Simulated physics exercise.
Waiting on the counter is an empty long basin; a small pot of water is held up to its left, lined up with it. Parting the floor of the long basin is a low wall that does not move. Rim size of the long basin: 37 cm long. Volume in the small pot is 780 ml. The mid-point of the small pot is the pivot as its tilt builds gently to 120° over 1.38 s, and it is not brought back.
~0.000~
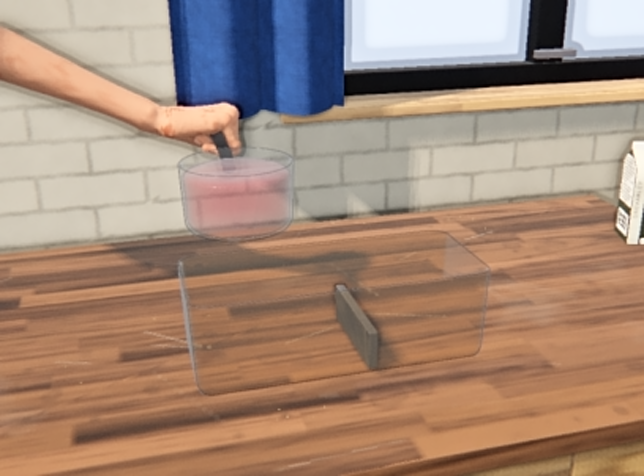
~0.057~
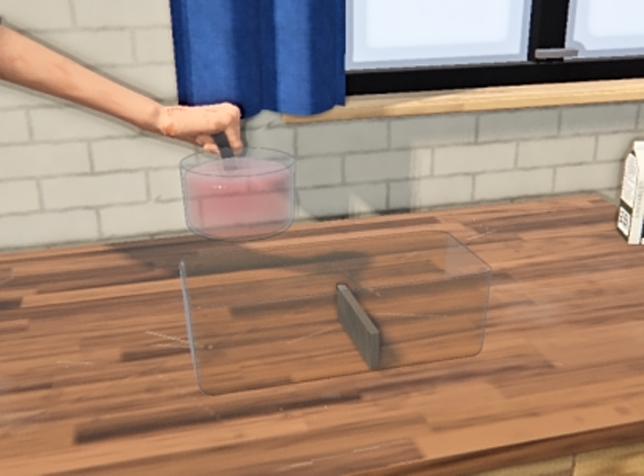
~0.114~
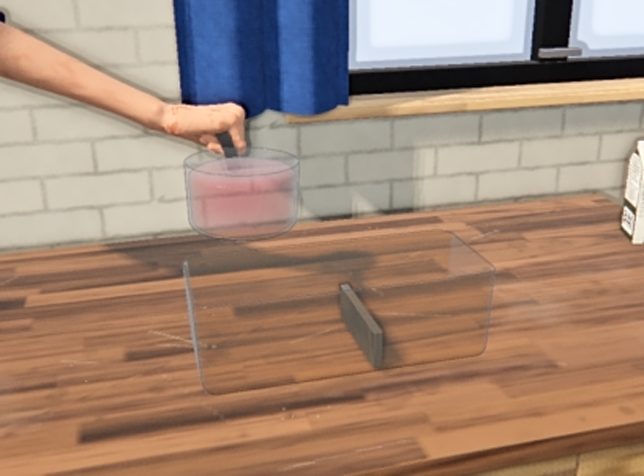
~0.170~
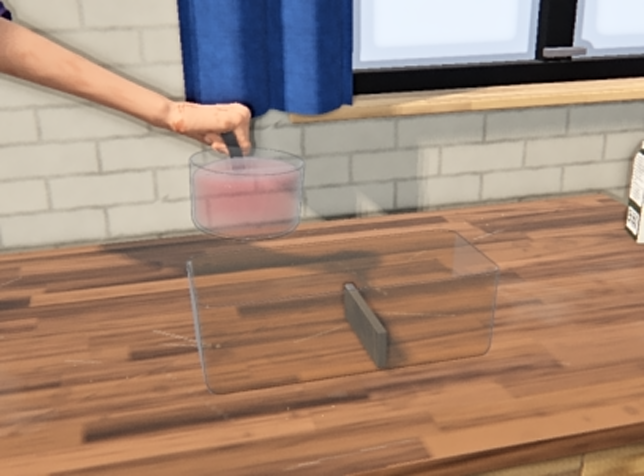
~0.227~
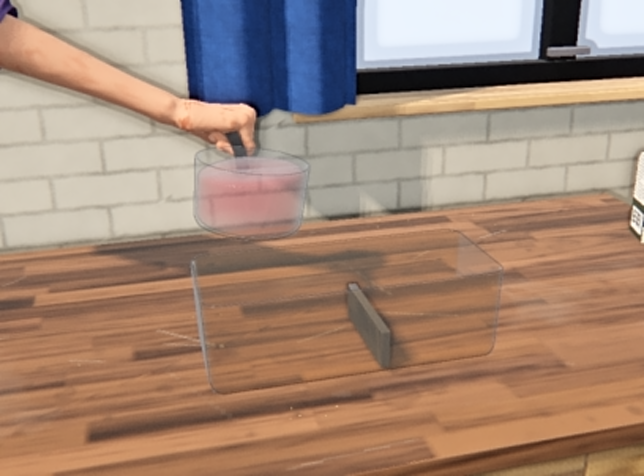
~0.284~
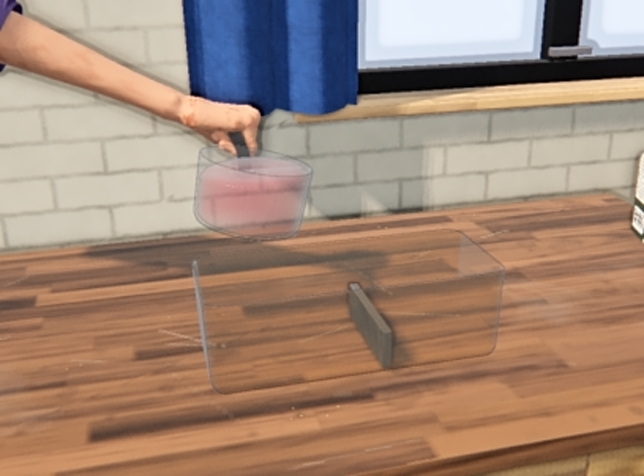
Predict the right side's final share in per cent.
The right side finishes with roughly 29 per cent.
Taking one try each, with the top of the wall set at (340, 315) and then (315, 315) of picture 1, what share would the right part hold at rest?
Some 60 in a hundred, then some 80 in a hundred.
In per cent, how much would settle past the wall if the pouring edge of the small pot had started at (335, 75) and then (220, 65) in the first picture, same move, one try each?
About 90 %, then about 5 %.
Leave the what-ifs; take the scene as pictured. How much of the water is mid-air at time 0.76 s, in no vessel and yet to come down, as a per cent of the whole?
Some 26 per cent.
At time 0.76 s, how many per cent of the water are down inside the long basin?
Roughly 22 per cent.
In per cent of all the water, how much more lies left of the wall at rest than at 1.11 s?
9 %.
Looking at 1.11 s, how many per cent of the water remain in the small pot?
I'd say some 6 per cent remains.
After 0.76 s the tilt is 70° and 52 per cent is still to pour, 14 is left of the wall and 9 right of it.
After 1.11 s the tilt is 109° and 6 per cent is still to pour, 61 is left of the wall and 29 right of it.
After 1.48 s the tilt is 120° and 0 per cent is still to pour, 70 is left of the wall and 29 right of it.
After 1.88 s the tilt is 120° and 0 per cent is still to pour, 70 is left of the wall and 29 right of it.
In the end 70 per cent lies left of the wall, 29 right of it and 1 outside.
